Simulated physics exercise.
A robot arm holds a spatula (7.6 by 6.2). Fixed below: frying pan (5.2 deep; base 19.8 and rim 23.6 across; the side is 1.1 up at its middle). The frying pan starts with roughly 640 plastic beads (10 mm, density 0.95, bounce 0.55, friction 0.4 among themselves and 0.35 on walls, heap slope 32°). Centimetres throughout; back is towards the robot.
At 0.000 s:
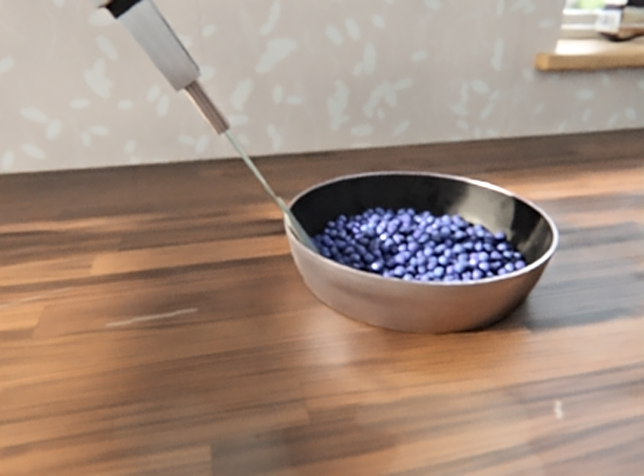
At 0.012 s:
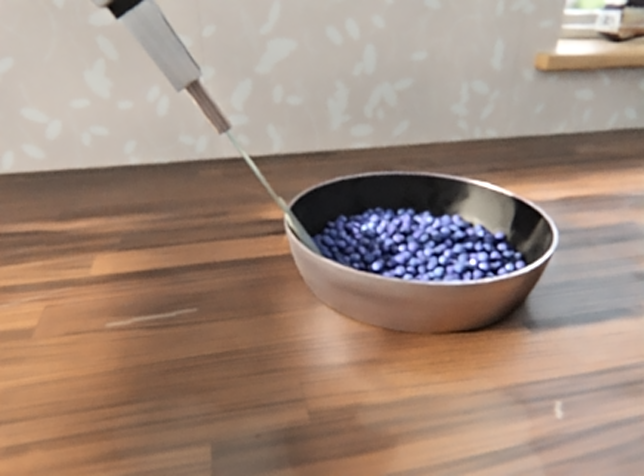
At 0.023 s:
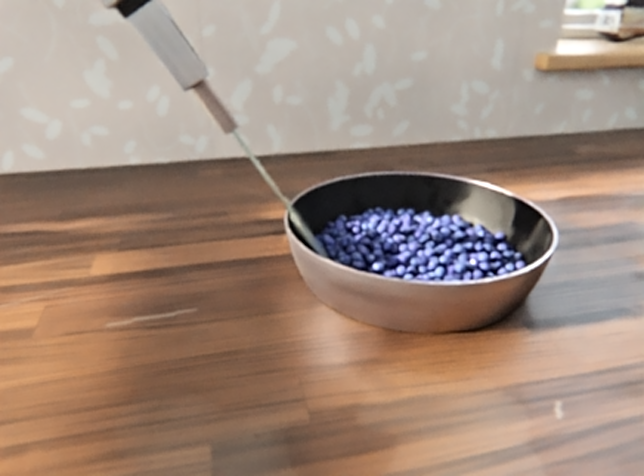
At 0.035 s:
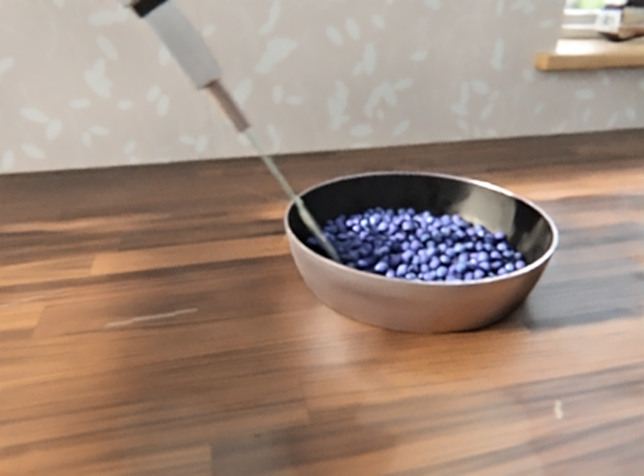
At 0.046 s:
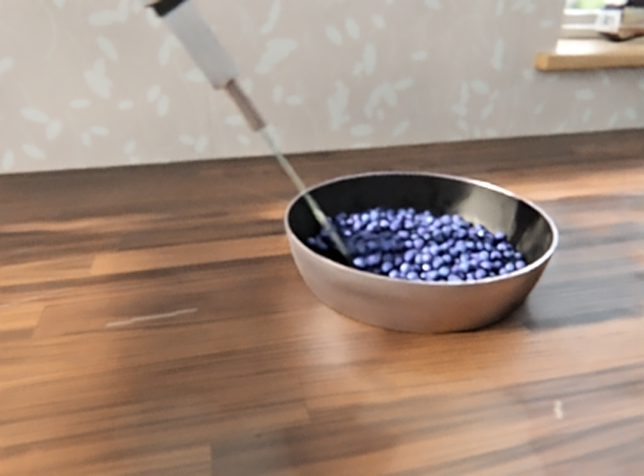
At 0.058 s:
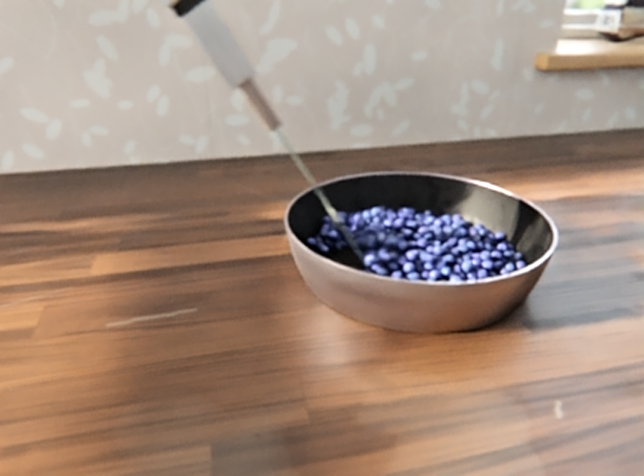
On a wooden countertop by a pale leaf-patterned wall, a spatula on a robot arm rests inside the left edge of a frying pan filled with shiny purple beads. After barely moving at first, the tilted spatula slides steadily right into the beads, shifting those near it while the pan stays still.
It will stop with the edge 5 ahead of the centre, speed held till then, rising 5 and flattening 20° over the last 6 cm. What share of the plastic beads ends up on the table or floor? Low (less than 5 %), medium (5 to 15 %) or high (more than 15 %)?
A medium share, 5 to 15 %, ends on the table or floor.
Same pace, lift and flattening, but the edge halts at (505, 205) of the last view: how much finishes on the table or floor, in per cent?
Some 10 per cent.
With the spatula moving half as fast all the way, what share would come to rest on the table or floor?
In that case some 0 per cent.
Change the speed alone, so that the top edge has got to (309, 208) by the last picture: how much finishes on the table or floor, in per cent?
About 0 per cent.
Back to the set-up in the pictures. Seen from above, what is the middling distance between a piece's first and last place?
Roughly 1 cm.
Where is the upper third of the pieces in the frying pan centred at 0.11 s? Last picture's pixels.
At about (431, 236).
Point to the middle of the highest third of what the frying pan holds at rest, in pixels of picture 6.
Around (456, 240).
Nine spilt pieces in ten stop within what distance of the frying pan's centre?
Roughly 70 cm.
After 0.09 s, sloping 58°, highest piece 6 above the table; 645 in the frying pan.
After 0.11 s, sloping 51°, highest piece 7 above the table; 645 in the frying pan.
After 0.33 s, sloping 39°, highest piece 7 above the table; 591 in the frying pan, 52 on the table or floor, 2 on the blade or in flight.
After 1.38 s, sloping 39°, highest piece 3 above the table; 591 in the frying pan, 54 on the table or floor.
At rest, 591 in the frying pan, 54 on the table or floor. That is 8 % on the table or floor.
